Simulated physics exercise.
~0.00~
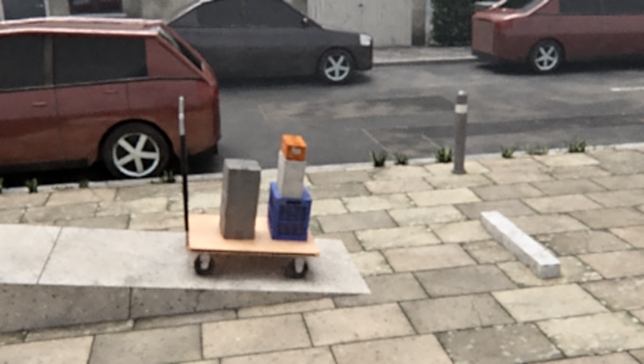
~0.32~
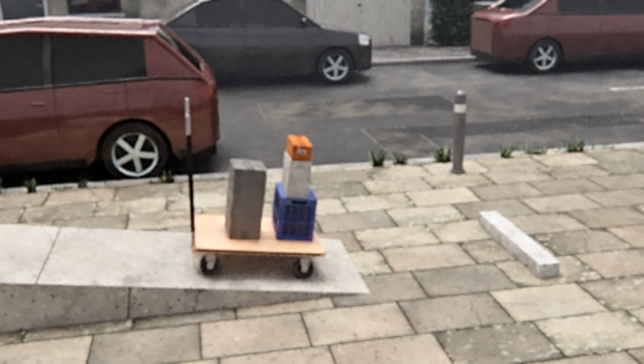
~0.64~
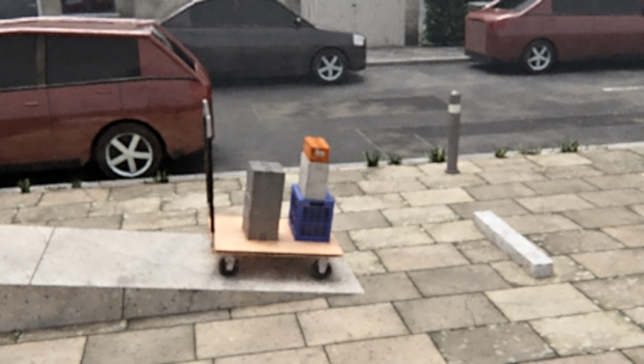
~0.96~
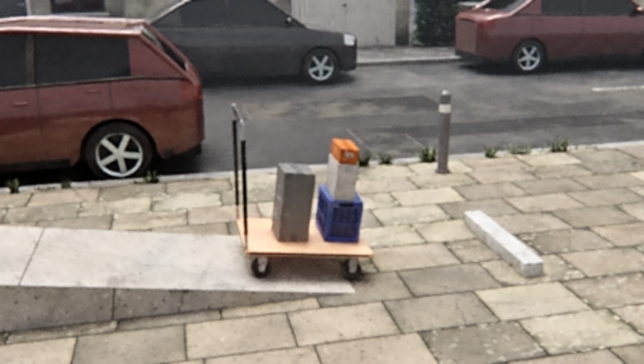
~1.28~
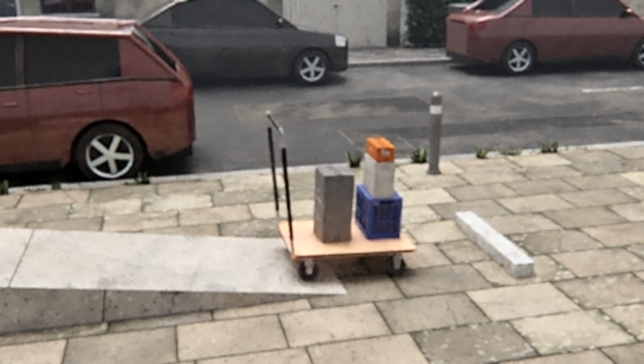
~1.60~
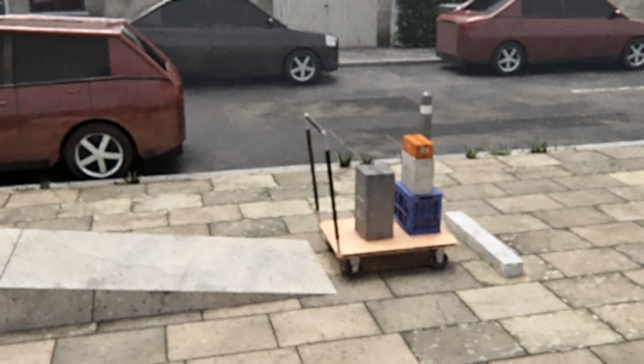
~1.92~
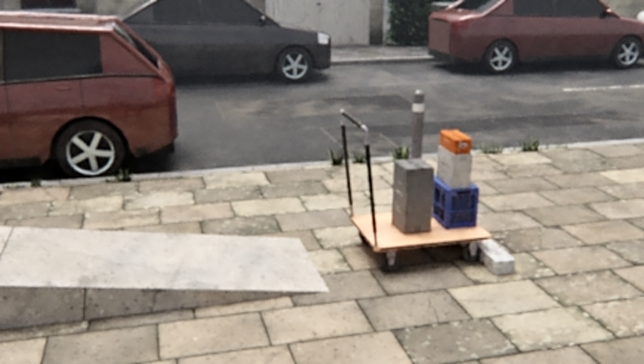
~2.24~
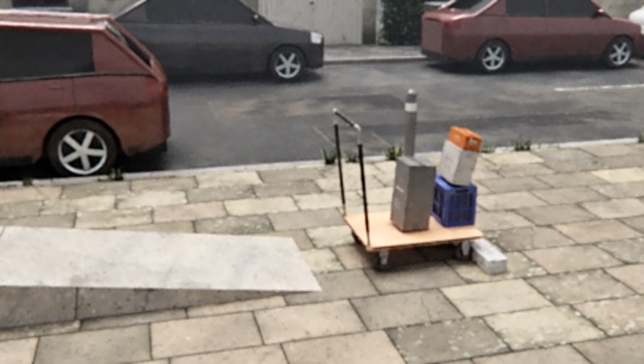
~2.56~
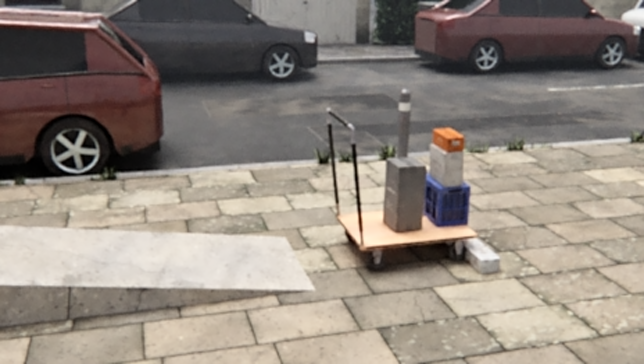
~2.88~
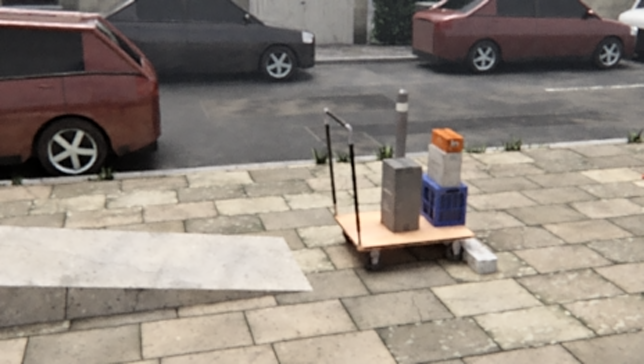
A flat trolley carrying a grey box and a blue crate topped with a white box and an orange parcel rolled right down a ramp onto paving, bumped a low kerb, and stopped, the stacked boxes tilting briefly but everything staying aboard.
